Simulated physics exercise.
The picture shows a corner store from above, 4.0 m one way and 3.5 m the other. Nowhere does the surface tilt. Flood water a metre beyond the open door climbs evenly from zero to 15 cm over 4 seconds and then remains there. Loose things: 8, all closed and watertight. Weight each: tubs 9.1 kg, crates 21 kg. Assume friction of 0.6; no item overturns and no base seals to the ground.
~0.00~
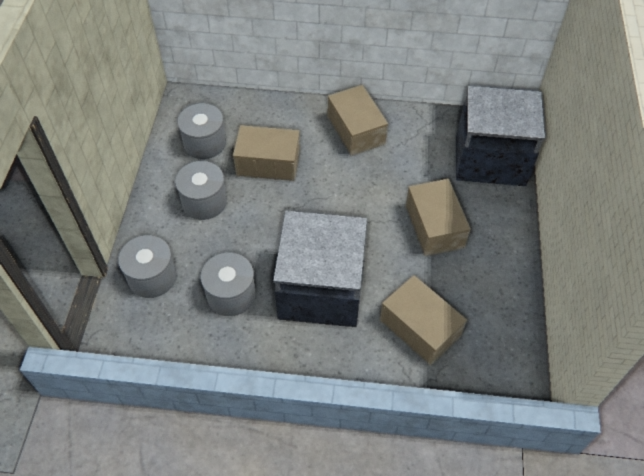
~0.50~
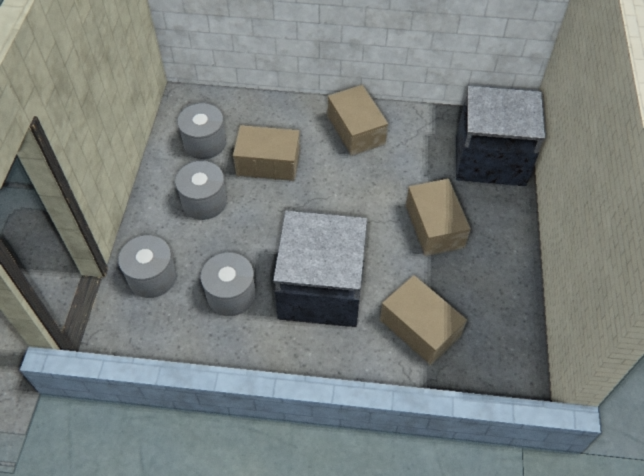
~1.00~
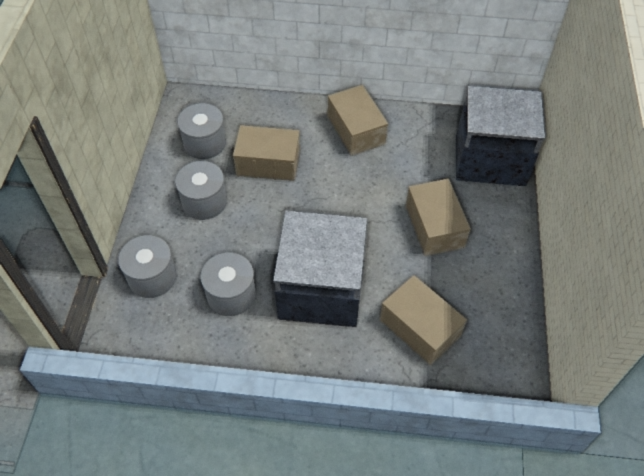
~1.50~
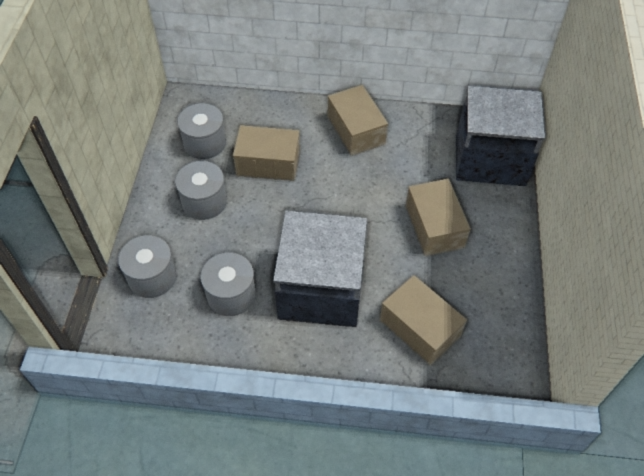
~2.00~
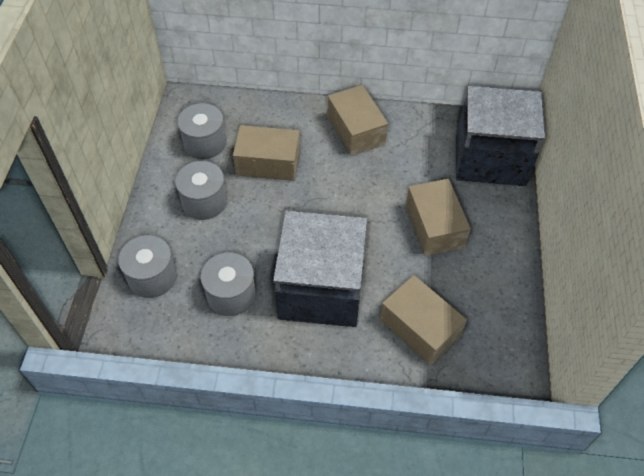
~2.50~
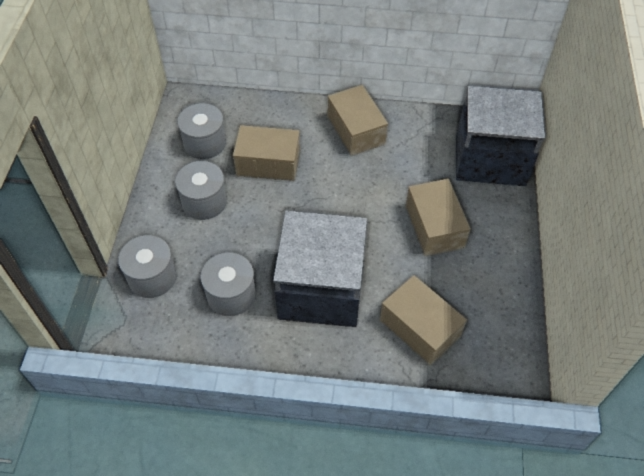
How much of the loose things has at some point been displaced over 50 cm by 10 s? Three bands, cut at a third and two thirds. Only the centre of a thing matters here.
I'd predict that fewer than a third of the things get moved that far.
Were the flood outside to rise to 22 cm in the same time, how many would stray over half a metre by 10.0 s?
That would give 2.
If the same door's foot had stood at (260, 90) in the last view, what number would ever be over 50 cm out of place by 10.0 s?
In that case the number is 1.
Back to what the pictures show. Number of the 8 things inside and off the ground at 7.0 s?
Total: 0.
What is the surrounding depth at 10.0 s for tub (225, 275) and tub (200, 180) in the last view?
Close to 4 and 3 centimetres.
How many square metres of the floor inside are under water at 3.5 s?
Roughly 1.0 m2 of it is wet.
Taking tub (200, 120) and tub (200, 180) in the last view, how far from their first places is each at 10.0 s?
In turn: 0 cm, 0 cm.
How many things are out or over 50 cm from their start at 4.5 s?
I count 0 of them.
After 3.5 s 0 of 8 are over 50 cm from their spots; 0 afloat.
After 4.5 s 0 of 8 are over 50 cm from their spots; 0 afloat.
After 7.0 s 0 of 8 are over 50 cm from their spots; 0 afloat.
After 10.0 s 0 of 8 are over 50 cm from their spots, and 0 have been at some point; 0 afloat.
